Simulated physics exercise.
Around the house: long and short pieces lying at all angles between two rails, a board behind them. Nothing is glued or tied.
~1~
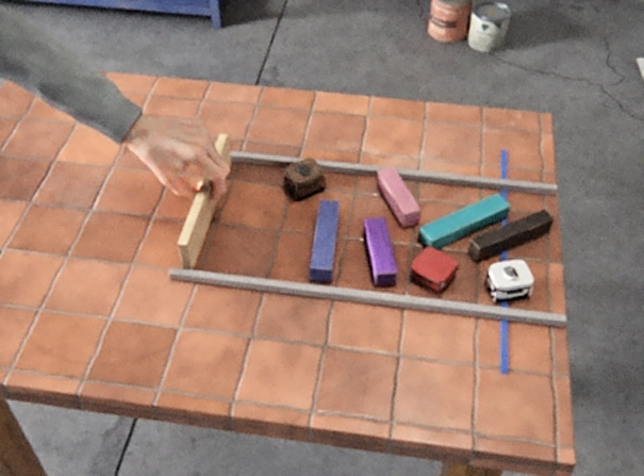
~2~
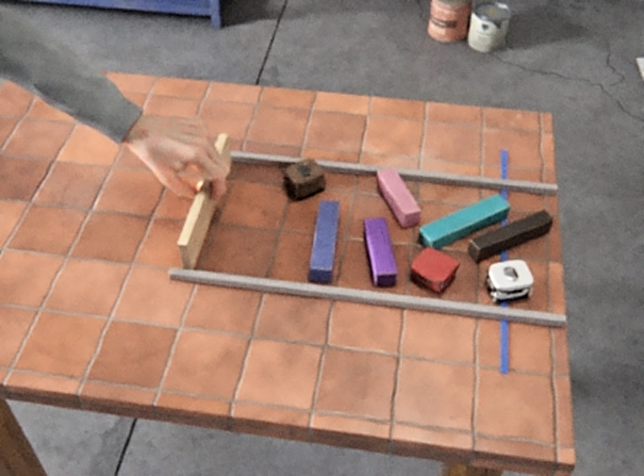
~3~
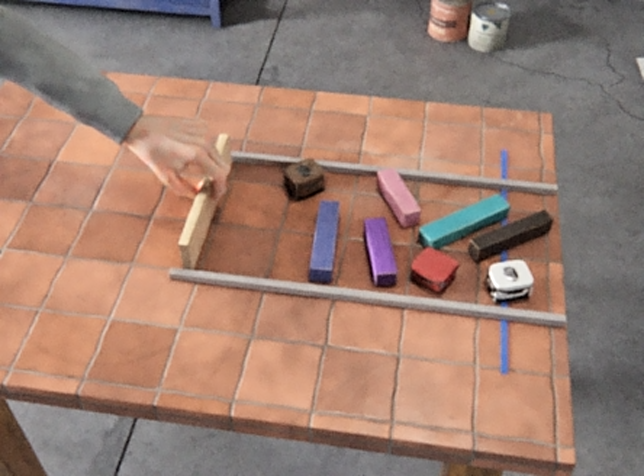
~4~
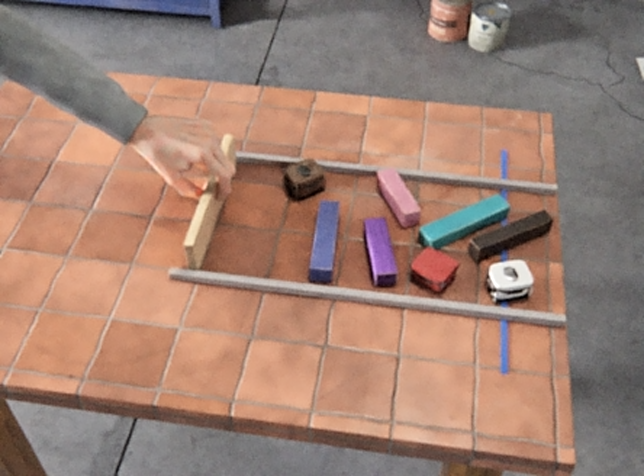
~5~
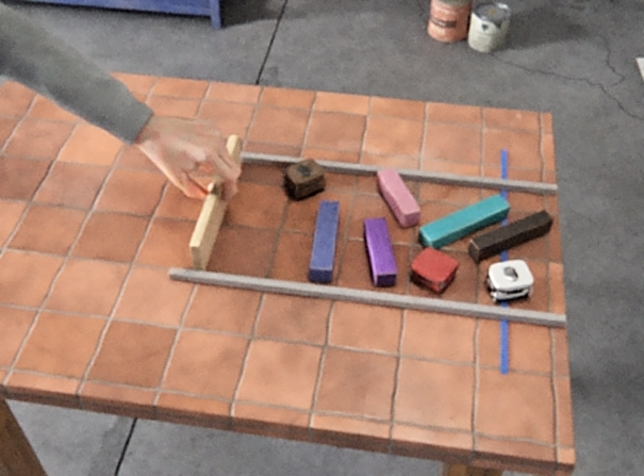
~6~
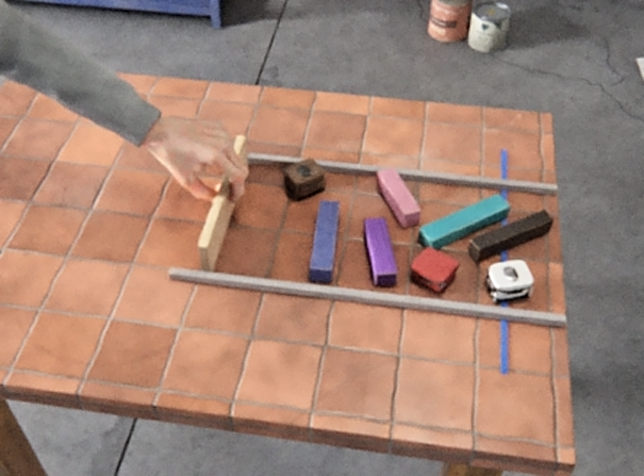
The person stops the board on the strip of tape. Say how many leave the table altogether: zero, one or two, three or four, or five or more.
Outcome: The number that fall off is three or four.
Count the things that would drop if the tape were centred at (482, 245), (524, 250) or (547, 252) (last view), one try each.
Try by try, 2, 5 and 7.
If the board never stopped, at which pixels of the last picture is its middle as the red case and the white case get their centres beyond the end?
Near (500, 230) and (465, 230).
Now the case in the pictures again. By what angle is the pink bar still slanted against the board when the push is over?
Roughly 0° out of line.
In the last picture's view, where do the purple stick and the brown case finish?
The purple stick stops around (539, 271); the brown case around (523, 212).
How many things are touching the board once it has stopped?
The number is 2.
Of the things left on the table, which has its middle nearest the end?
It is the pink bar.
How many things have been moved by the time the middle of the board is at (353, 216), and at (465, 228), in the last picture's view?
4 and 8.
Early on, none off yet; black bar at rest near (511, 236); white case at rest near (509, 282); turquoise stick at rest near (465, 222).
Finally, the number that fall off is three or four; lost, red case, turquoise stick, white case and black bar.
